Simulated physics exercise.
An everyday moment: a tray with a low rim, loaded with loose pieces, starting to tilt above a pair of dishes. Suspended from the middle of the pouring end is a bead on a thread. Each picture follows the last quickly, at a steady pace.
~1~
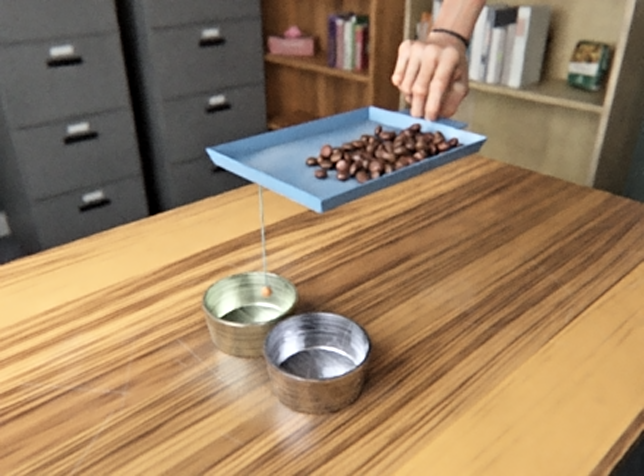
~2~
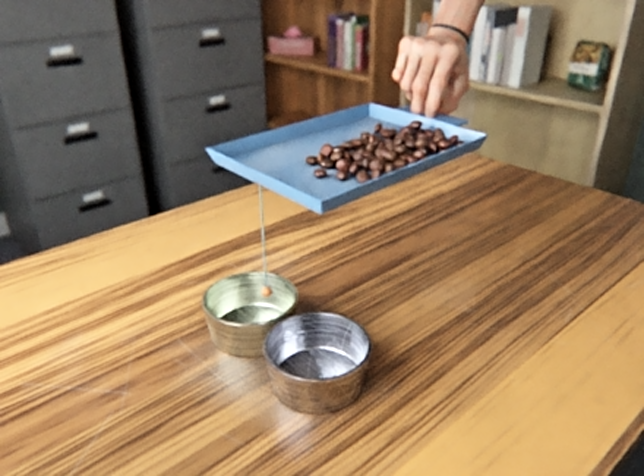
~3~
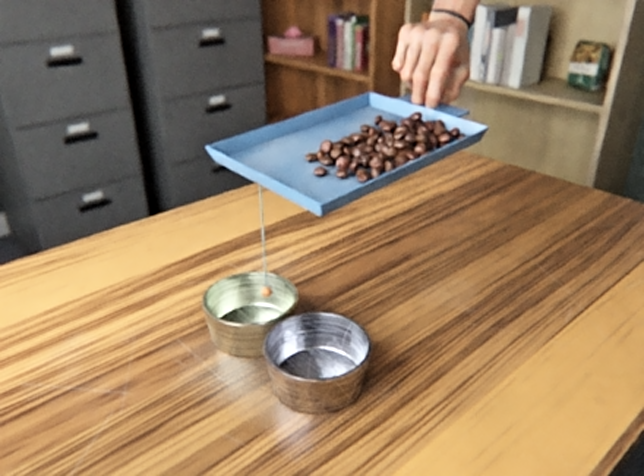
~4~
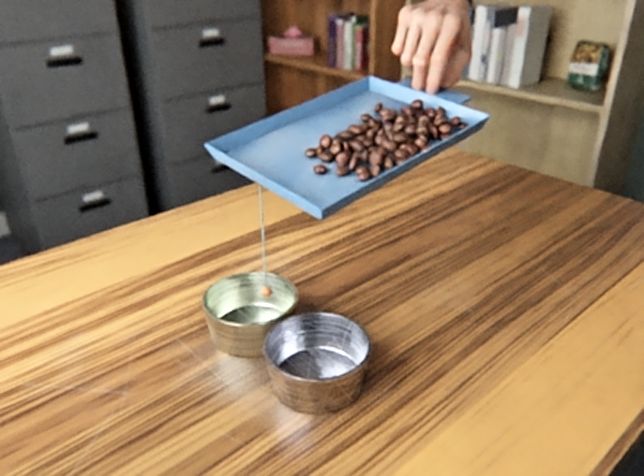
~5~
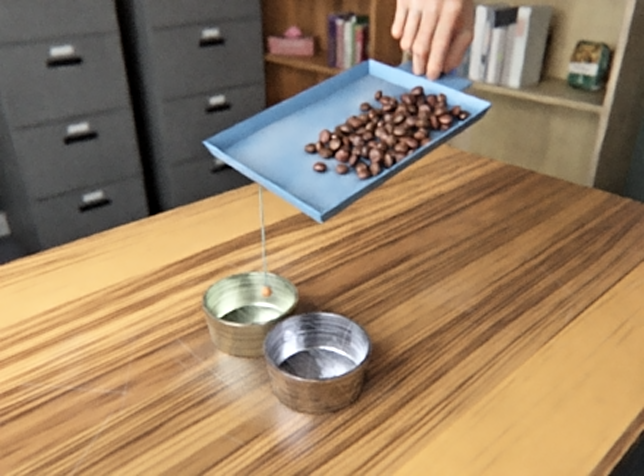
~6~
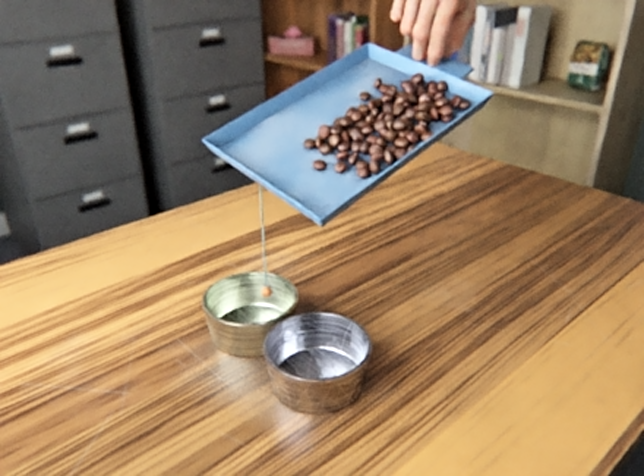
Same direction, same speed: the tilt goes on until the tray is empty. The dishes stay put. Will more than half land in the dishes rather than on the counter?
The catch is better than half, if you ask me.
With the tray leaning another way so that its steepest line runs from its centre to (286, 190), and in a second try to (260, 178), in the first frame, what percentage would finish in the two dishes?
Well, 30 percent for one and then 20 percent for the other.
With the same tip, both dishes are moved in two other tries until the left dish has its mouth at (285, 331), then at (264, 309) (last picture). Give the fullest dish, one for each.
The dish at left, then the dish at right.
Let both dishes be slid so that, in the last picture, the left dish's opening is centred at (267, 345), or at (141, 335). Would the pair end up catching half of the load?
Past half, then shy of half.
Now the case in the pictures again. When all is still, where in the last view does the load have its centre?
Resting centre, last picture - approx. (316, 375).
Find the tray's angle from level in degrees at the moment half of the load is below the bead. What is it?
It is at around 80 degrees by then.
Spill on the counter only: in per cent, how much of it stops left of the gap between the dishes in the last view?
Left fraction: Around 50 per cent.
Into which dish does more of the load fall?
In the end, the right-side dish gets more.
Just after the last frame, tray tipped steeply; the larger part on the tray; just a few in the right dish; roughly a quarter in the air.
A moment on, tray tipped right over; just a few on the tray; the larger part in the right dish; about a tenth outside both; about a tenth in the air.
Further on, tray tipped past a quarter turn; the larger part in the right dish; about a tenth outside both.
When it is over, tray tipped past a quarter turn; the larger part in the right dish; not one in the left dish; about a tenth outside both.
